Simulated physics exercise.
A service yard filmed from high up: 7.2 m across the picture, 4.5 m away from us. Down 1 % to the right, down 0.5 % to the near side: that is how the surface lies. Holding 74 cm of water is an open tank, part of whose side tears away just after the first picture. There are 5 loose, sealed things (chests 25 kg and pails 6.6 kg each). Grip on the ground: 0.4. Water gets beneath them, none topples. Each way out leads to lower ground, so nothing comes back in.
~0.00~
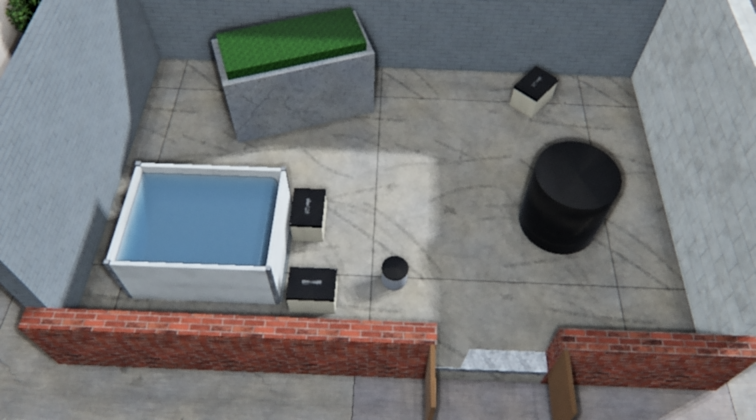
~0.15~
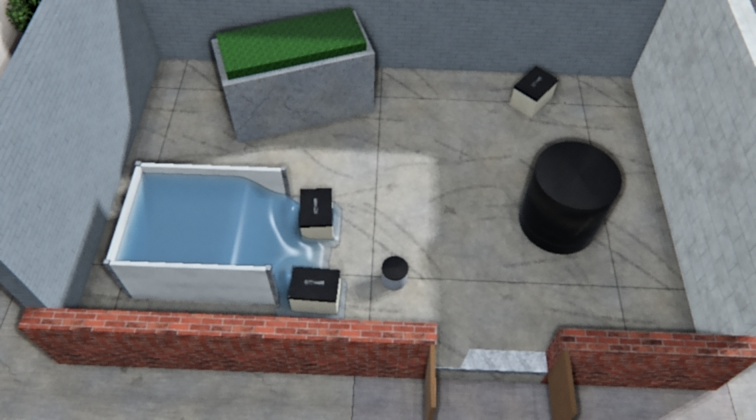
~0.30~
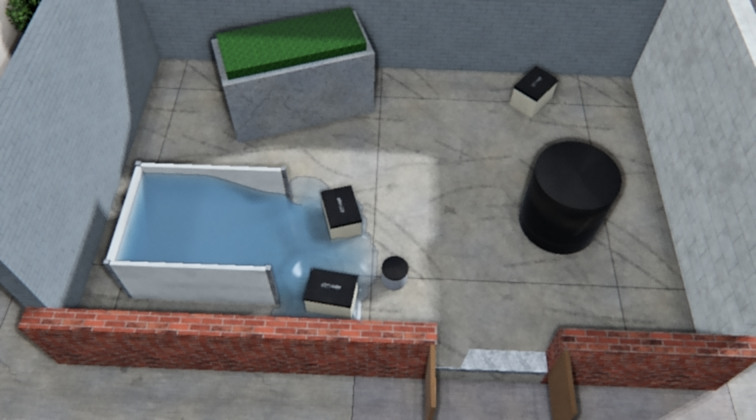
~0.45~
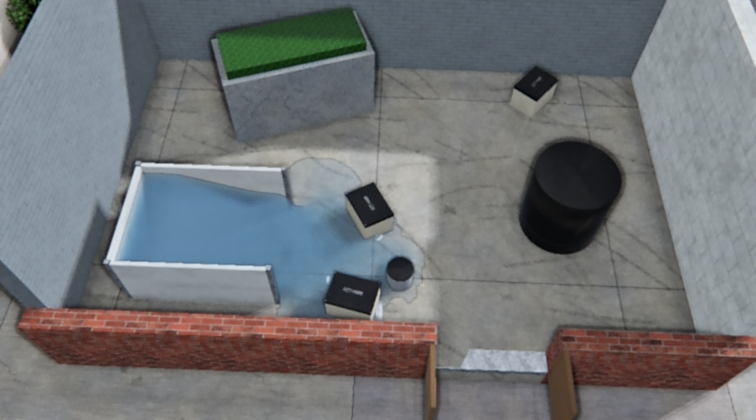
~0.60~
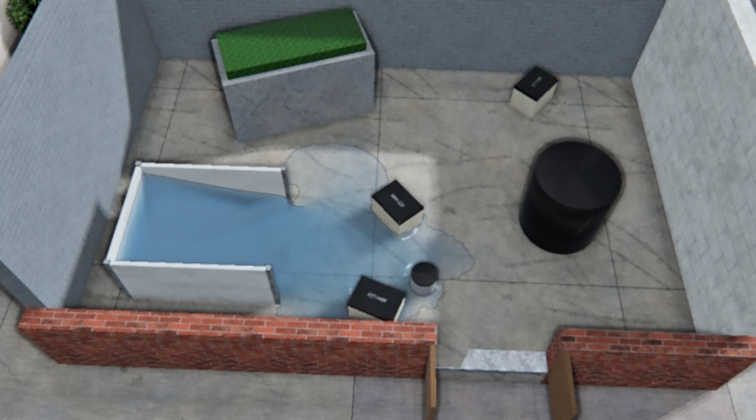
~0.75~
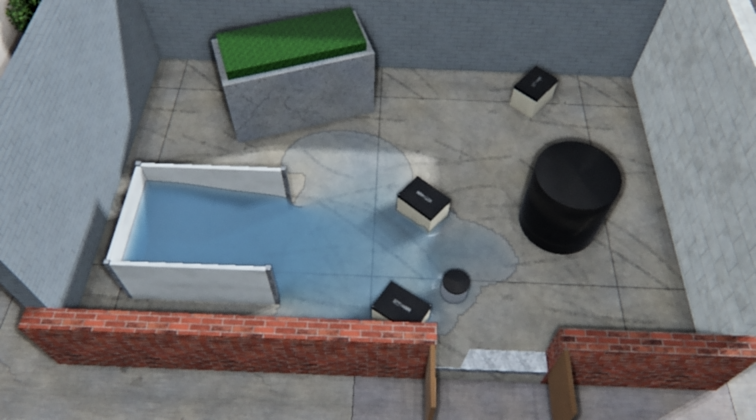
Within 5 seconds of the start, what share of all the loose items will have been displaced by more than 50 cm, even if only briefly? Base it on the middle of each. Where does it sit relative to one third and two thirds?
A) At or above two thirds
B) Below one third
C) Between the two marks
A, at or above two thirds.
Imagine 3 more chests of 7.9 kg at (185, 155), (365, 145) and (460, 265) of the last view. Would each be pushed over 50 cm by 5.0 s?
Taking them one by one: It stays within, then it stays within, then it goes beyond.
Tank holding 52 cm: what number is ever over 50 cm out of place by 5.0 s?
3.
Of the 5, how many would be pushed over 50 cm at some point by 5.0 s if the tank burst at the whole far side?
That would give 2.
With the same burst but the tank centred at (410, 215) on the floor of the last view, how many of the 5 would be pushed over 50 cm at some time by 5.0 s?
1.
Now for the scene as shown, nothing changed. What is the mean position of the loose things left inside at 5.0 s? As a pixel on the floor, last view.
Around (508, 133).
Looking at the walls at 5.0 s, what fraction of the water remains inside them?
I'd say some 92 percent hasn't gone yet.
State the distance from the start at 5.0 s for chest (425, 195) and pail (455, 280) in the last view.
The first is off by 500 cm, the second by 350 cm.
After 1.1 s 3 of 5 are over 50 cm from their spots; 0 afloat.
After 2.2 s 3 of 5 are over 50 cm from their spots; 2 afloat.
After 3.5 s 4 of 5 are over 50 cm from their spots; 4 afloat.
After 5.0 s 4 of 5 are over 50 cm from their spots, and 4 have been at some point; 4 afloat.
